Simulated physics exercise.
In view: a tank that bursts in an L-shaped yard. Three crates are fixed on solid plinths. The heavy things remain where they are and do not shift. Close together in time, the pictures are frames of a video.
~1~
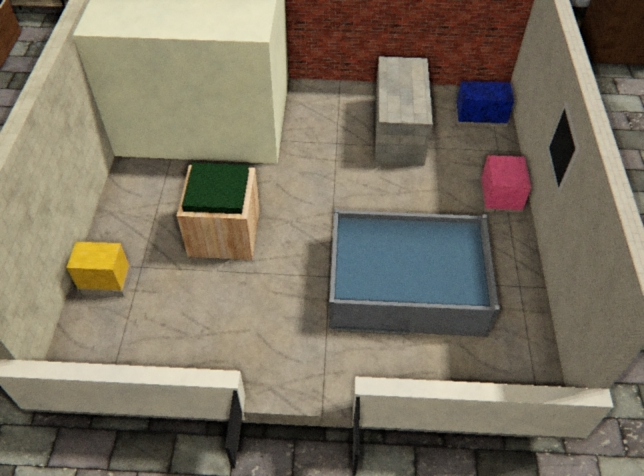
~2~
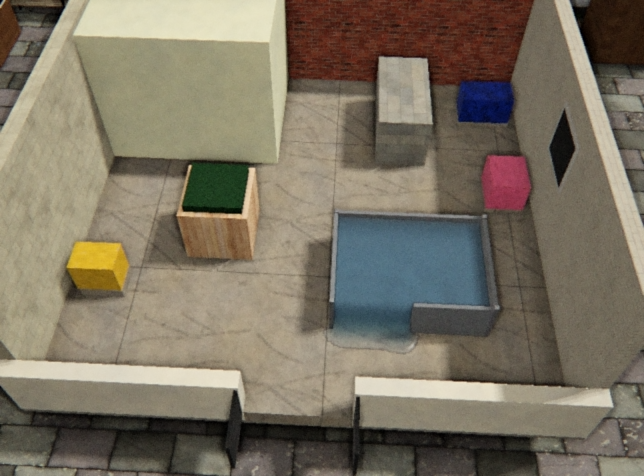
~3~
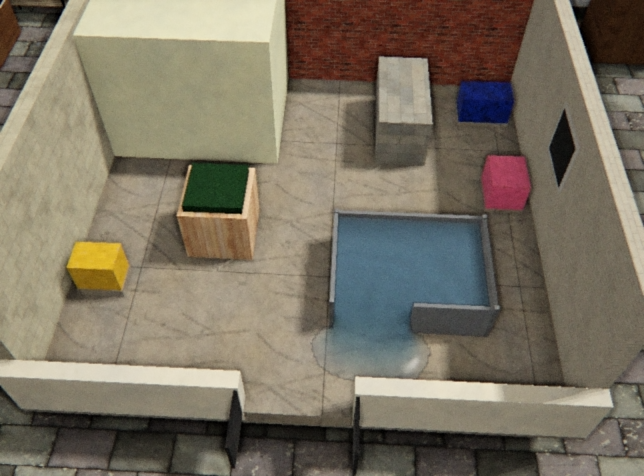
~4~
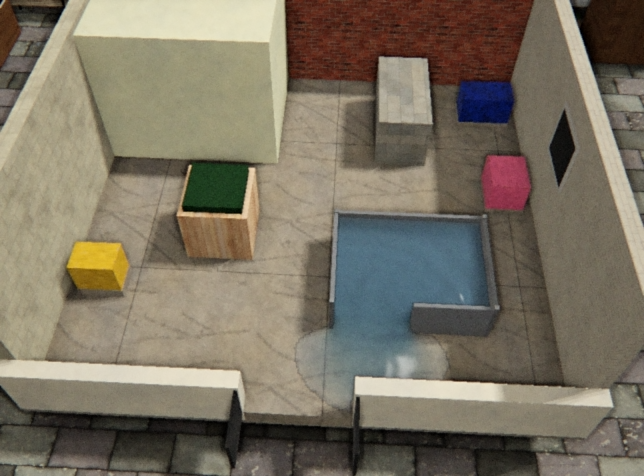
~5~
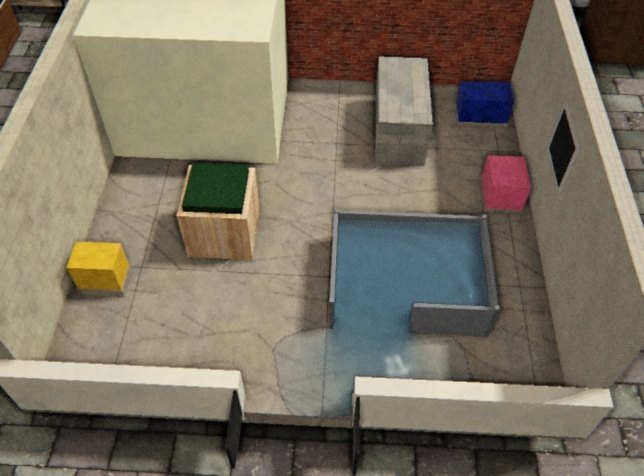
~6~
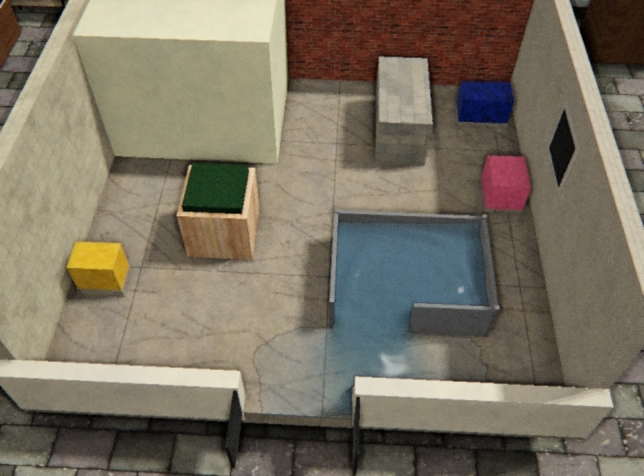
We see a walled yard with coloured blocks and a grey-sided water tank; part of the tank's front wall opens, and water pours through the gap, spreading across the stone floor toward the viewer and reaching the low front wall.
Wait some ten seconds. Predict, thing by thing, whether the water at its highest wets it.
In the end the blue crate will avoid the water. The pink crate will meet the water. The yellow crate will avoid the water.
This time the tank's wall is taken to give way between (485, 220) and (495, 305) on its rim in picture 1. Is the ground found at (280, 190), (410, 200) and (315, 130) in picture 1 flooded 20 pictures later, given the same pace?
Place one: Reached by the flood. Place two: Reached by the flood. Place three: Spared by the leak.
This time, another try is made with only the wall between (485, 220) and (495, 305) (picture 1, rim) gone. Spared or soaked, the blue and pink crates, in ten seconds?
Blue crate: Overtopped; pink crate: Overtopped.
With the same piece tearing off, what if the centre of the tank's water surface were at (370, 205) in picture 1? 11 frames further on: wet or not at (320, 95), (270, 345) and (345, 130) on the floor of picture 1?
Taking the three spots in order: Bare, swamped, bare.
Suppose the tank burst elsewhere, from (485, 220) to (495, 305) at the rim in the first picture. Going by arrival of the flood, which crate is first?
First: The pink one.
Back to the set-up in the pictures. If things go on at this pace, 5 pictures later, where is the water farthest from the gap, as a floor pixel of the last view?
About (566, 413).
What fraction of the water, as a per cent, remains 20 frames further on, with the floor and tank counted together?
Some 72 per cent.
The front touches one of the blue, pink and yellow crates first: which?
The one in pink.
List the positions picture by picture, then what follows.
In the first frame, the water tank at (411, 260) is whole and still.
In the second frame, water pours out at (372, 318) and has run to (412, 343).
In the third frame, the front is at (409, 376), out from the gap at (372, 320).
In the fourth frame, the front is at a hidden place, out from the gap at (371, 321).
In the fifth frame, the front is at a hidden place, out from the gap at (371, 321).
In the sixth frame, the front is at a hidden place, out from the gap at (371, 321).
A moment on, water covers 15 % of the floor; the blue crate not reached, the pink crate not reached, the yellow crate not reached.
Next, water covers 20 % of the floor; the blue crate not reached, the pink crate not reached, the yellow crate not reached.
Then, water covers 30 % of the floor; the blue crate not reached, the pink crate water round its plinth, the yellow crate not reached.
Later, water covers 50 % of the floor; the blue crate water round its plinth, the pink crate water round its plinth, the yellow crate water round its plinth.
In the end, water covers 80 % of the floor; the blue crate stayed above the water, the pink crate was topped, the yellow crate stayed above the water.
